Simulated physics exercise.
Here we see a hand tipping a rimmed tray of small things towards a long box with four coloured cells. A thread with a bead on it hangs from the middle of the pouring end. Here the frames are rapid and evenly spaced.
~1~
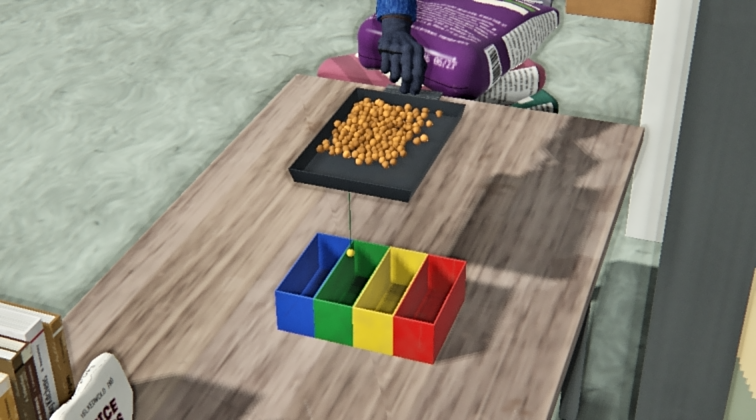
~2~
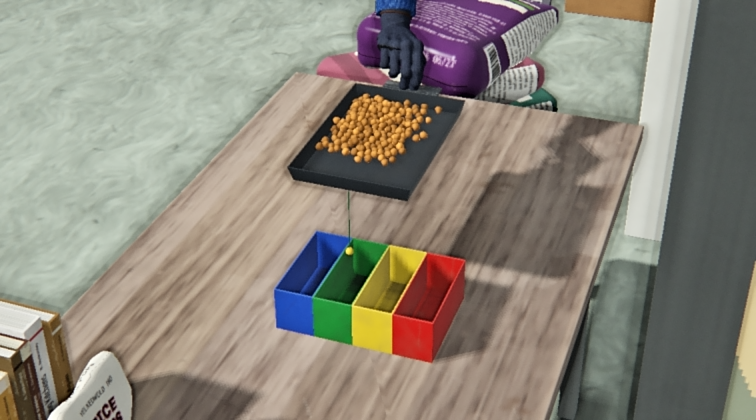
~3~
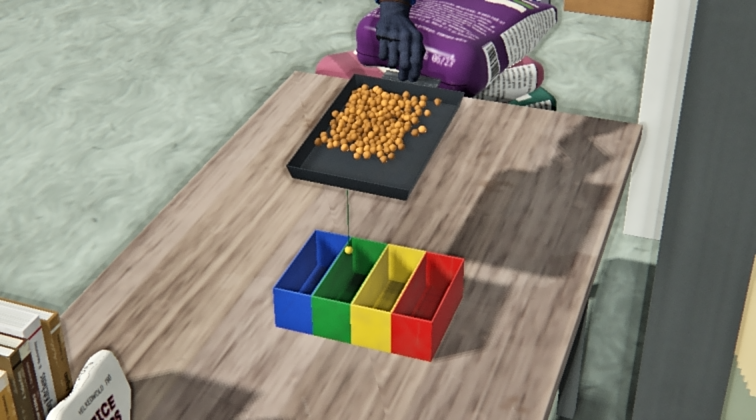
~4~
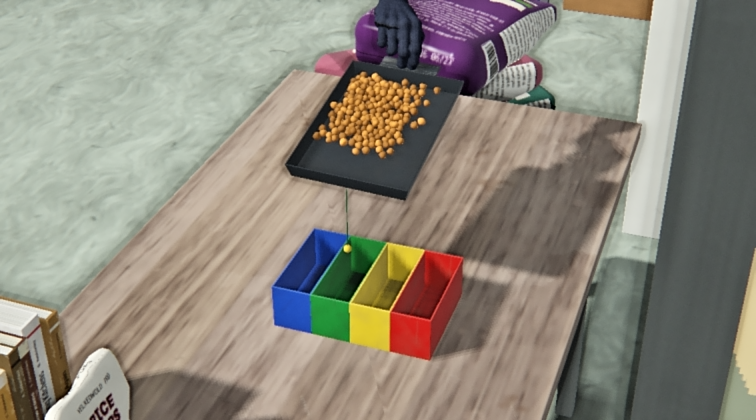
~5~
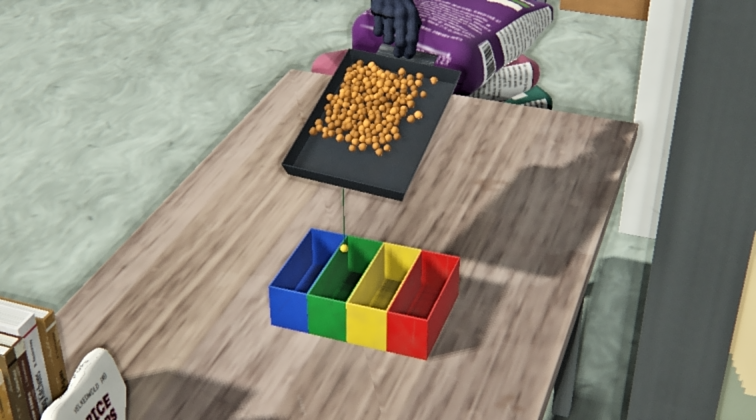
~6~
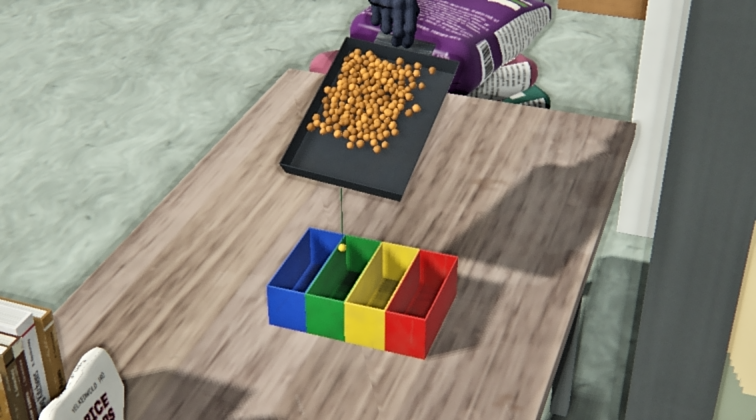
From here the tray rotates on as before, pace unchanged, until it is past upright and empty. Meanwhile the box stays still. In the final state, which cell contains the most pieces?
The yellow one contains the most.
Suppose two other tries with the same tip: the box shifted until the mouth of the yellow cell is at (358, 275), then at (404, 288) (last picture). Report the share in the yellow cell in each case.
It works out to 40 percent and then 30 percent.
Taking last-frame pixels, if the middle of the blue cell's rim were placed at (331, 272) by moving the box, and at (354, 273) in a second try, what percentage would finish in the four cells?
First case around 90 %, second case around 80 %.
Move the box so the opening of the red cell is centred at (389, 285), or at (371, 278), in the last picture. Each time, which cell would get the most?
The first time it is the cell in red, and the second time it is the red cell.
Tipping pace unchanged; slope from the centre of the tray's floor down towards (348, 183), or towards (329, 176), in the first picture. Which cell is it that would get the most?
The cell in blue, then the blue one.
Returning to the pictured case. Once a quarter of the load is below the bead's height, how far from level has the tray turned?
Approx. reading: About 110°.
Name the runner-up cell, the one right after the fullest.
It's green.
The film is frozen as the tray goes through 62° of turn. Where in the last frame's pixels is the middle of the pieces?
Look close to (361, 167) in the last picture.
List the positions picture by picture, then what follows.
Corners of the pouring end at (294, 167) and (408, 188), level; middle of the load at (376, 131), roasted chickpeas; bead on its thread at (351, 253); blue cell at (295, 310); green cell at (334, 319); yellow cell at (373, 328); red cell at (413, 336), in the first picture.
Corners of the pouring end at (293, 166) and (407, 187), level; middle of the load at (375, 127), in the second picture.
Corners of the pouring end at (292, 164) and (406, 187), tipped barely, lowest at the right corner; middle of the load at (374, 121), in the third picture.
Corners of the pouring end at (290, 163) and (405, 188), tipped a little, lowest at the right corner; middle of the load at (373, 112), in the fourth picture.
Corners of the pouring end at (287, 162) and (402, 189), tipped a little, lowest at the right corner; middle of the load at (370, 105), in the fifth picture.
Corners of the pouring end at (284, 162) and (400, 191), tipped clearly, lowest at the right corner; middle of the load at (368, 98); blue cell at (287, 305); green cell at (325, 314); yellow cell at (365, 323); red cell at (405, 331), in the sixth picture.
Soon, tray tipped steeply; nearly all on the tray; a stray few in the red cell; a small part falling or outside the box.
A while on, tray tipped past a quarter turn; most on the tray; a small part in the yellow cell; a small part in the red cell; a stray few in the green cell; a small part falling or outside the box.
Towards the end, tray tipped past a quarter turn; about half in the yellow cell; about a quarter in the green cell; a small part in the blue cell; a small part in the red cell; a small part falling or outside the box.
Finally, tray tipped past a quarter turn; about half in the yellow cell; about a quarter in the green cell; a small part in the blue cell; a small part in the red cell; a small part outside the box.
